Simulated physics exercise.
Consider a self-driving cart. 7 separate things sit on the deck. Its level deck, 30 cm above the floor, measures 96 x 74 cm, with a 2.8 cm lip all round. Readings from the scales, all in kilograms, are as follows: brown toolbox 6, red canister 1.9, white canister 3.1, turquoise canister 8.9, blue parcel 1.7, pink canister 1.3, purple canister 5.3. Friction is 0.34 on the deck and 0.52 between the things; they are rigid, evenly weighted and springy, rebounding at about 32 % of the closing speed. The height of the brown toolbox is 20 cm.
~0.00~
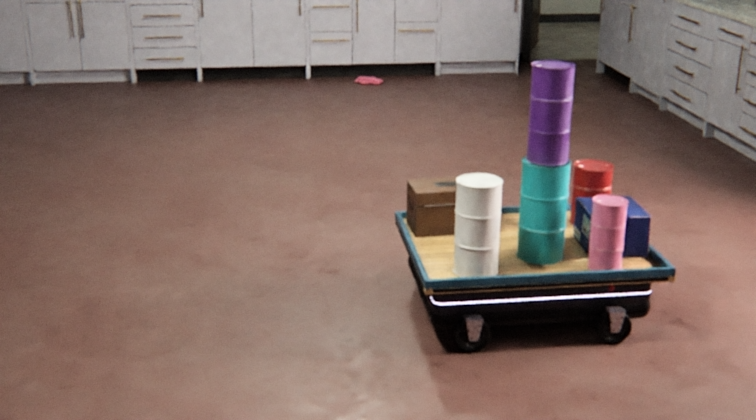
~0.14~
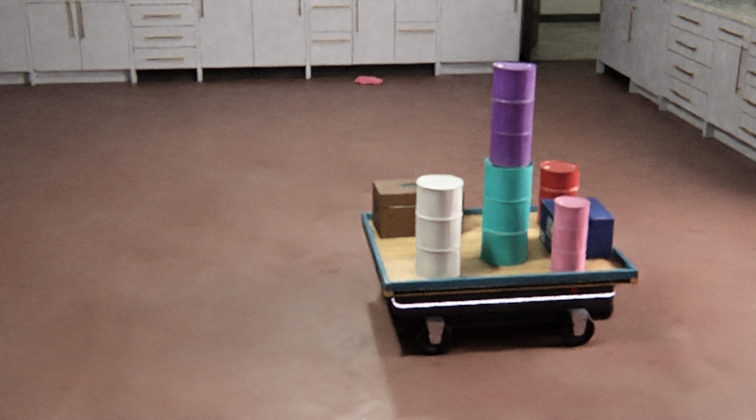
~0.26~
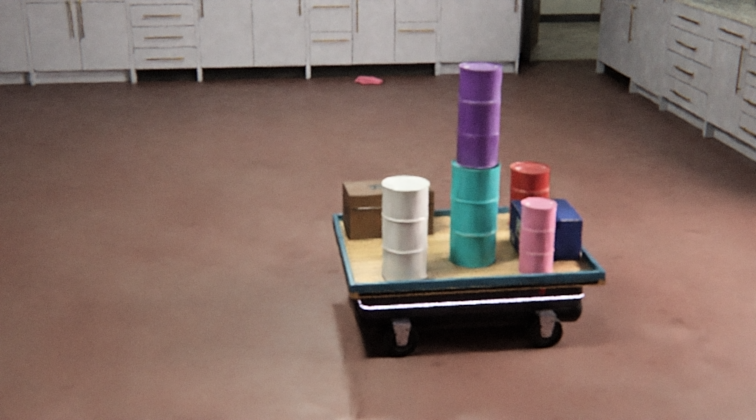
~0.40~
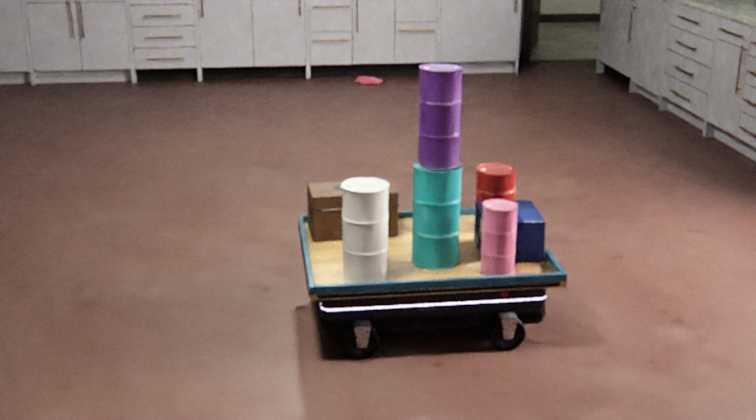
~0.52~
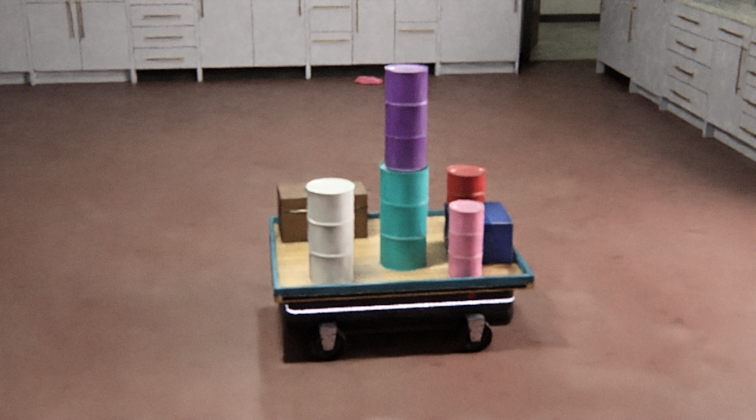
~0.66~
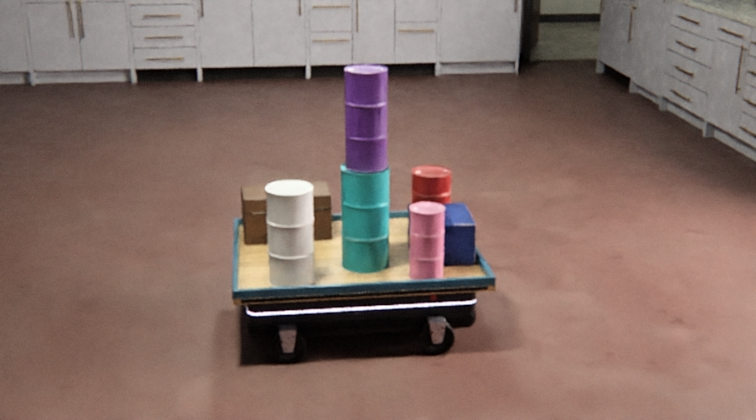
A cart carrying colored canisters and two boxes rolls steadily left across the reddish floor.
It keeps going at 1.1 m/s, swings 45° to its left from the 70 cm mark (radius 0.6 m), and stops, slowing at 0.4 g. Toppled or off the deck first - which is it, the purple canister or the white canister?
It is the first one that goes first.
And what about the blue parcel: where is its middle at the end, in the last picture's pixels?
At about (257, 277).
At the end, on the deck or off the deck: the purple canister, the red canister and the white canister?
The purple canister ends off the deck; the red canister ends on the deck; the white canister finishes off the deck.
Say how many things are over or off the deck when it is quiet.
I make it 3.
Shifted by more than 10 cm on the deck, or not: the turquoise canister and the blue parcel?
First the turquoise canister: It departs its position; then the blue parcel: It stays in position.
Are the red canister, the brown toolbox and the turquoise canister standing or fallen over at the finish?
Well, the red canister holds steady, the brown toolbox holds steady, and the turquoise canister tumbles down.
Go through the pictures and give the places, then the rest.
In the first frame, cart has run 0 cm; purple canister (550, 113); white canister (477, 226).
In the second frame, cart has run 15 cm; turquoise canister (506, 211); blue parcel (576, 228).
In the third frame, cart has run 29 cm; pink canister (537, 237); brown toolbox (388, 208).
In the fourth frame, cart has run 44 cm; turquoise canister (436, 213).
In the fifth frame, cart has run 57 cm; blue parcel (478, 233); pink canister (466, 241).
In the sixth frame, cart has run 73 cm; purple canister (366, 118); white canister (291, 234).
By 1.06 s, cart has run 117 cm, turned 30°; white canister 11 cm from its spot near (204, 266); purple canister 4 cm from its spot near (273, 133); turquoise canister 2 cm from its spot.
By 1.76 s, cart has run 163 cm, turned 45°, stopped; purple canister tilted 21° near (137, 191); white canister 14 cm from its spot near (115, 326); turquoise canister tilted 19°.
By 2.36 s, cart has run 163 cm, turned 45°, stopped; purple canister now off the deck; white canister tilted 29° near (86, 332); turquoise canister tilted 40°.
By 2.76 s, cart has run 163 cm, turned 45°, stopped; white canister now off the deck; turquoise canister on its side; brown toolbox 5 cm from its spot.
When it is over (3.2 s), off the deck, white canister and purple canister; lying over on the deck, turquoise canister; the other 4 within 10 cm of the start. Purple canister went at 1.88 s; white canister went at 2.48 s.
